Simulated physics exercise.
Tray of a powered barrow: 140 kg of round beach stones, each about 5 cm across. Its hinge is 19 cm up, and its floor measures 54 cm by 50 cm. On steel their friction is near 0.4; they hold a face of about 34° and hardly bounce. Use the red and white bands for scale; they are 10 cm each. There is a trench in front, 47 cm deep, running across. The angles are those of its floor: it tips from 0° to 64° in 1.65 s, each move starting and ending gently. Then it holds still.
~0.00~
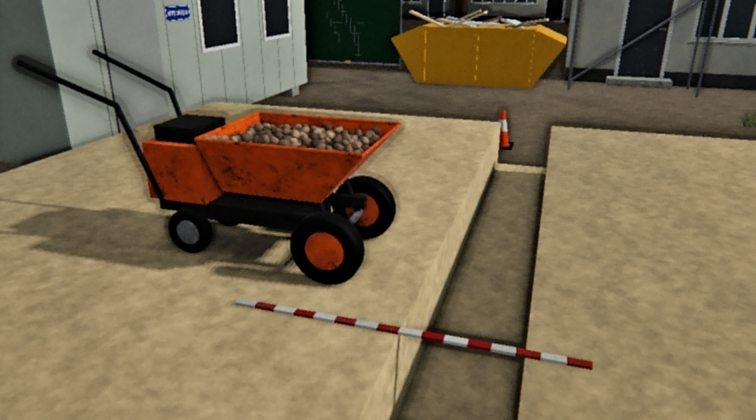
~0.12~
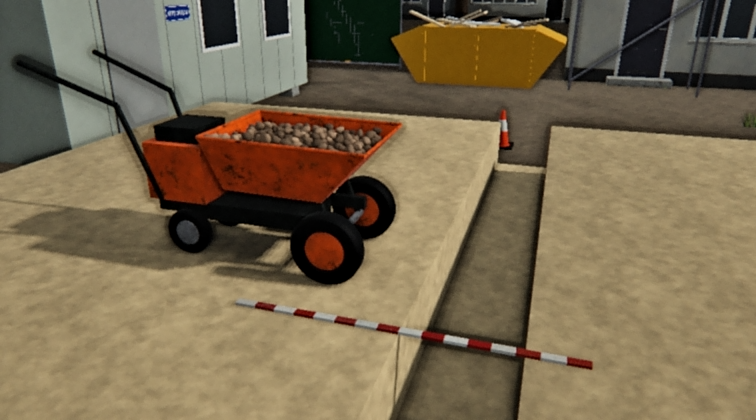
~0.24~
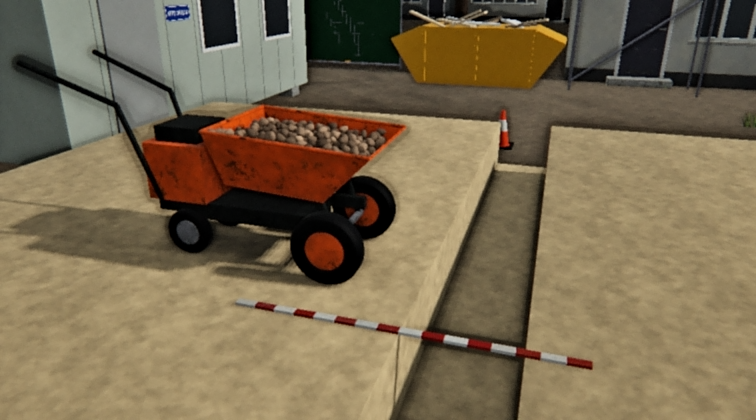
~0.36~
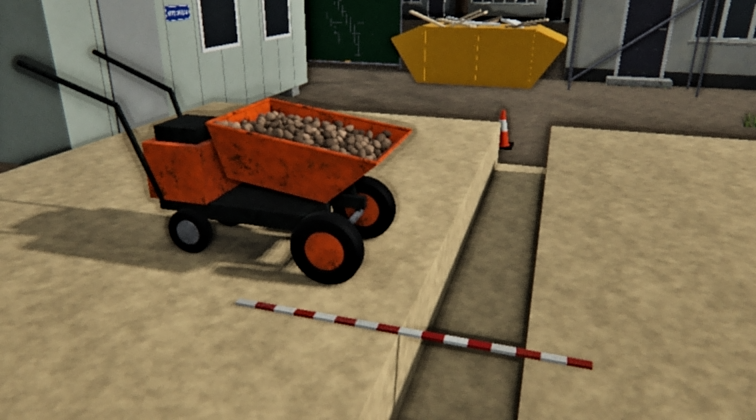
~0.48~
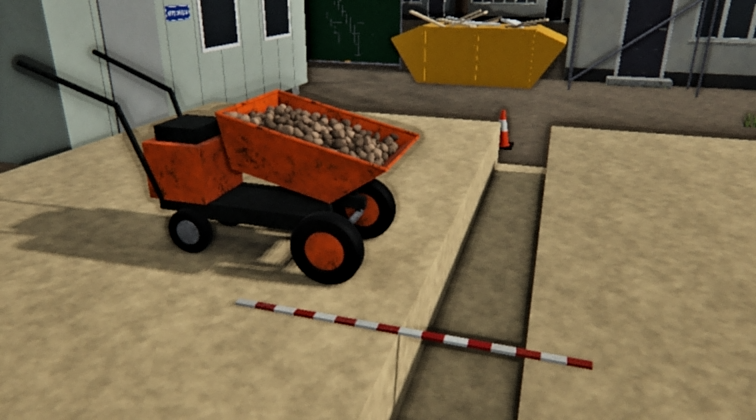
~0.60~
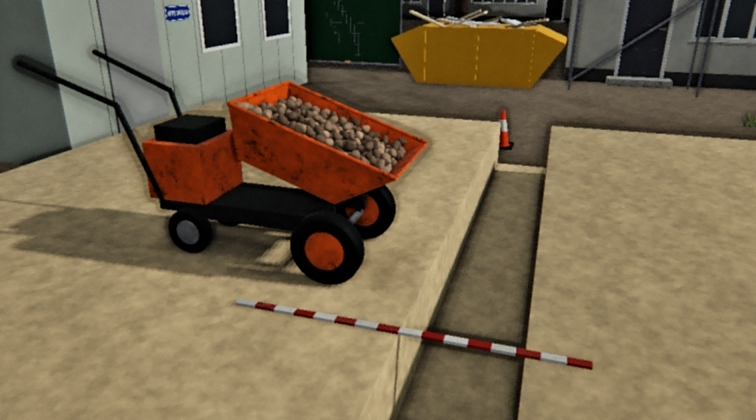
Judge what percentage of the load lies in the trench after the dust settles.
About 100 %.
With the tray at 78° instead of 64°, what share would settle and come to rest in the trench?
Roughly 100% would end there.
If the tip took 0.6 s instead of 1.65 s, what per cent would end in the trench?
Close to 90 percent, then.
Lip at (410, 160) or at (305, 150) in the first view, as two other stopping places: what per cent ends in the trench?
First spot about 70, second spot about 85 per cent.
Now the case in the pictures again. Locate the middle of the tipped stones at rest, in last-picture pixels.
Around (487, 346).
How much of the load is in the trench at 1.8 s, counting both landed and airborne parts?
About 50 per cent by then.
After 1.2 s the floor is at 54°; 100 % in the tray; the foremost stones are at (447, 220).
After 1.8 s the floor is at 64°; 51 % in the tray, 49 % in the trench; the foremost stones are at (525, 340).
After 2.1 s the floor is at 64°; 22 % in the tray, 78 % in the trench; the foremost stones are at (520, 350).
After 4.1 s the floor is at 64°; 0 % in the tray, 100 % in the trench; the foremost stones are at (520, 345).
